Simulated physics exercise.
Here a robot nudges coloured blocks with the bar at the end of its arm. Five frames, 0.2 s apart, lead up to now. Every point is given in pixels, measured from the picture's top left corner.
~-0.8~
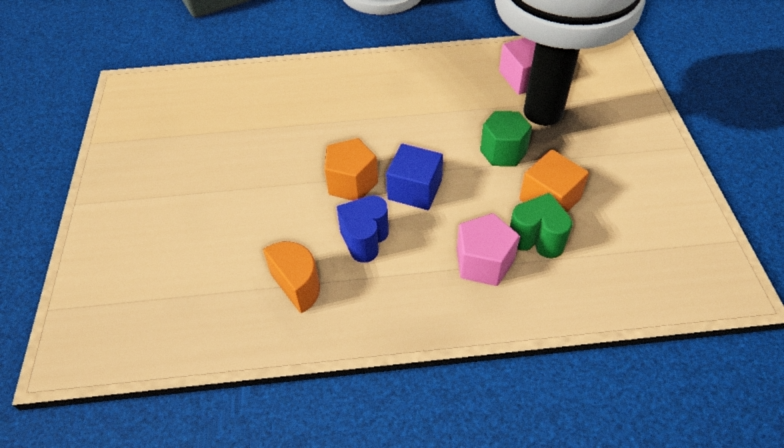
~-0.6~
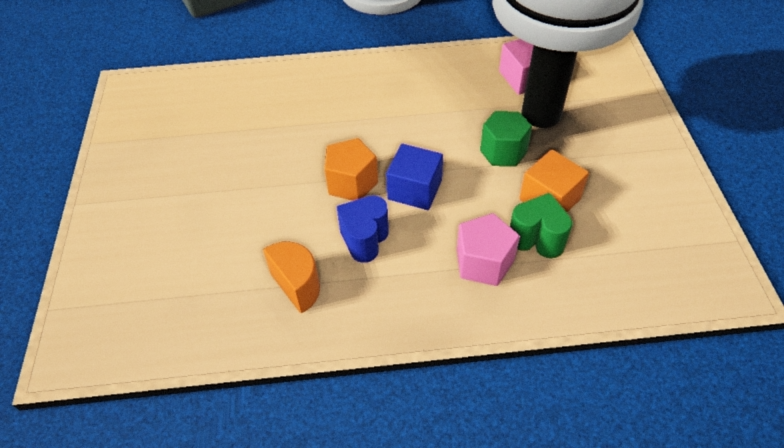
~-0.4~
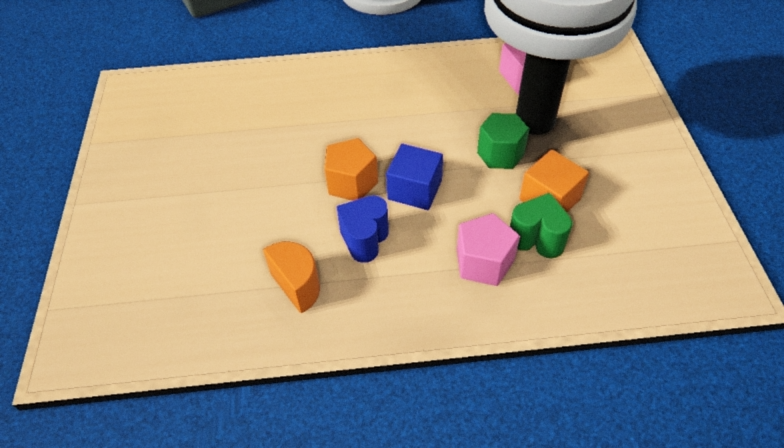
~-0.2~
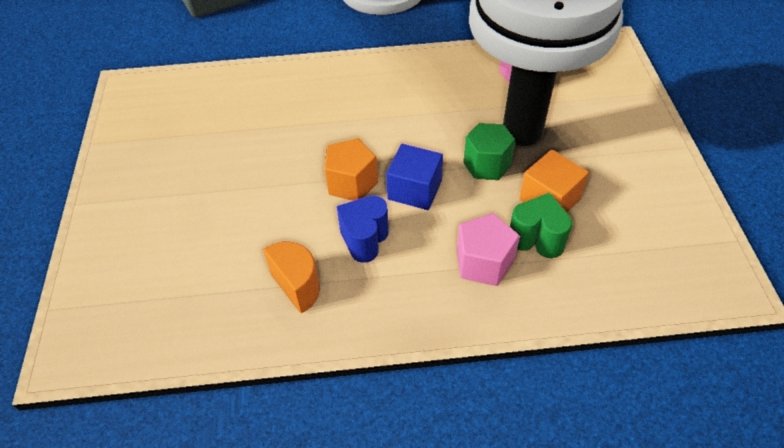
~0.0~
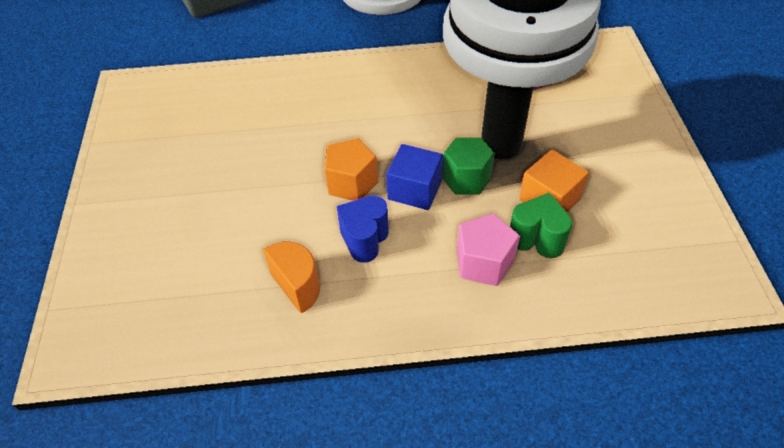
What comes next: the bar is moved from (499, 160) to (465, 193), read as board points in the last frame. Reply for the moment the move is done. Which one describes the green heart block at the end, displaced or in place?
Here's my answer: The green heart block remains in position.
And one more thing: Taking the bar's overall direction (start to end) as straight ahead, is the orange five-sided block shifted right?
I believe so.
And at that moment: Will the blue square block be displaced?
My answer is yes.
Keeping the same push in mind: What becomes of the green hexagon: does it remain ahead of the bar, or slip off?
Ahead.
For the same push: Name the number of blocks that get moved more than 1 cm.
Three or more blocks move more than 1 cm.
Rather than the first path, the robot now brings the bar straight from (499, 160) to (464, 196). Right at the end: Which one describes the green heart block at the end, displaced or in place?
In the end it has not been moved.
On the path given first. Halfway along, bar at (484, 162); blue square block at (393, 170); green hexagon at (446, 165), turned 15° clockwise.
At the end, bar at (467, 178); orange five-sided block at (328, 156); blue square block at (371, 175); green hexagon at (423, 177), turned 35° clockwise; green heart block in place.
